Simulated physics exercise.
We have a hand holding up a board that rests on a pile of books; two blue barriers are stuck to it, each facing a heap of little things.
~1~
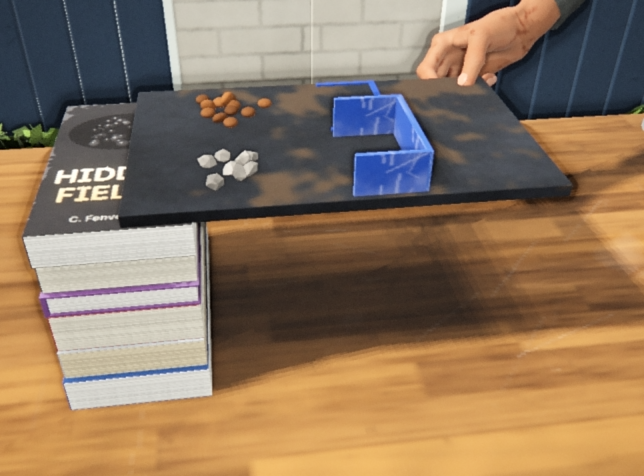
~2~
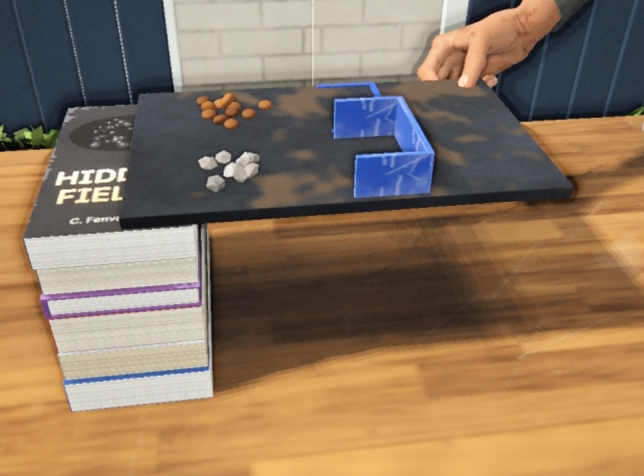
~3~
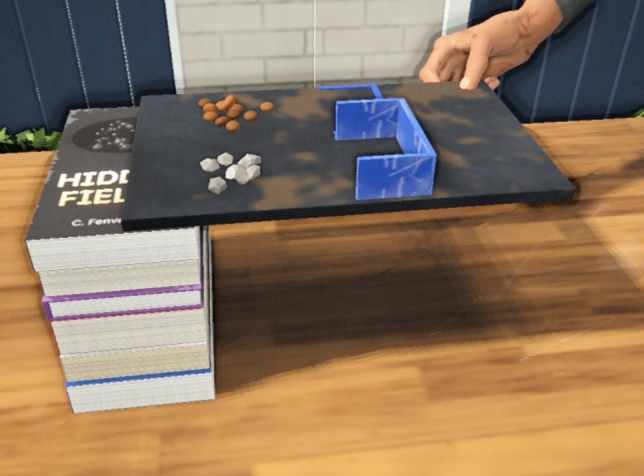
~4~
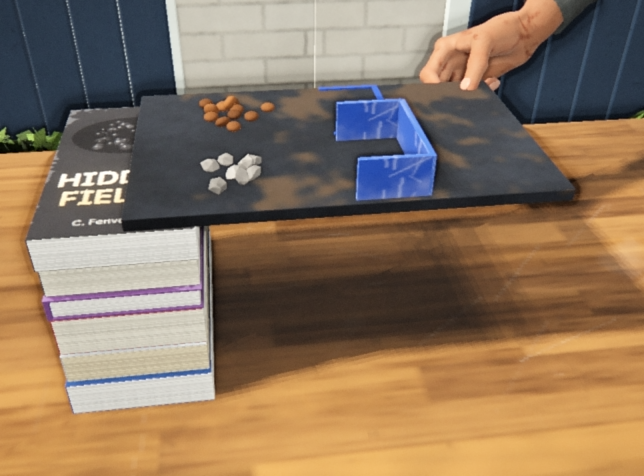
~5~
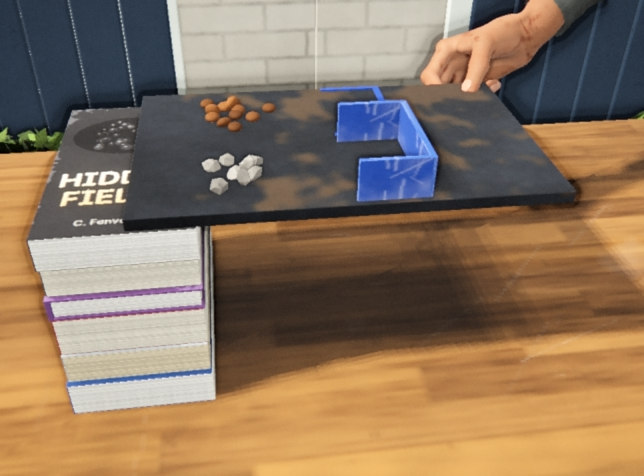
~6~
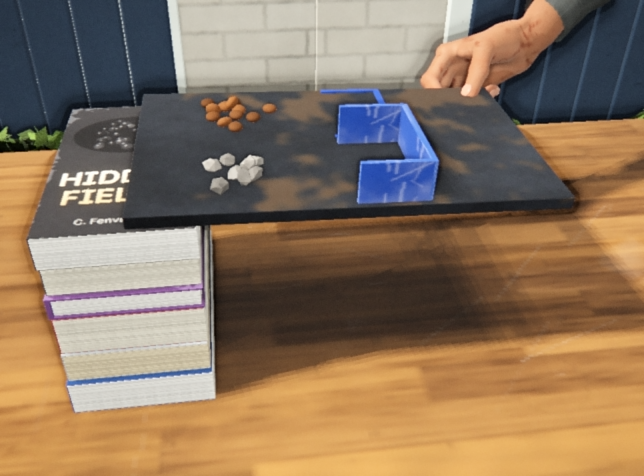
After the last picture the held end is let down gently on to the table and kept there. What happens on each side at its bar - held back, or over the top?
At the bars, the nearer batch is held back, the farther batch goes over the top.
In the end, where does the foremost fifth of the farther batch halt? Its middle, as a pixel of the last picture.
Centre near (545, 220) px.
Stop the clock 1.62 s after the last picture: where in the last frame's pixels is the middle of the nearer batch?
About (366, 259) in the last view.
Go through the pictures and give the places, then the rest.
The first frame shows held end of the board near (556, 185), level; book pile near (124, 172), tall, over half the board's length; nearer batch near (230, 168), a few bits of gravel; farther batch near (234, 105), a few bits of dog kibble; nearer bar near (411, 141), taller than the pieces; farther bar near (381, 103), much lower than a piece.
The second frame shows held end of the board near (557, 187), level; farther batch near (235, 107).
The third frame shows held end of the board near (559, 189), level; nearer batch near (233, 172).
The fourth frame shows held end of the board near (559, 189), level; farther batch near (237, 109).
The fifth frame shows held end of the board near (560, 192), level; nearer batch near (234, 173).
The sixth frame shows held end of the board near (558, 197), down by 1°; book pile near (129, 175); nearer batch near (235, 173), not moving; farther batch near (239, 110), not moving; nearer bar near (416, 150); farther bar near (386, 111).
Then, 0.45 s on from there, board sloping at 11°; nearer batch where it was; farther batch where it was.
Then, 1.01 s on from there, board sloping at 25°; nearer batch on its way down; farther batch where it was.
Then, 1.62 s on from there, board sloping at 37°; nearer batch has reached its bar; farther batch the bulk past its bar.
In the end, board resting at 37°; nearer batch gathered behind its bar; farther batch the whole lot past its bar.
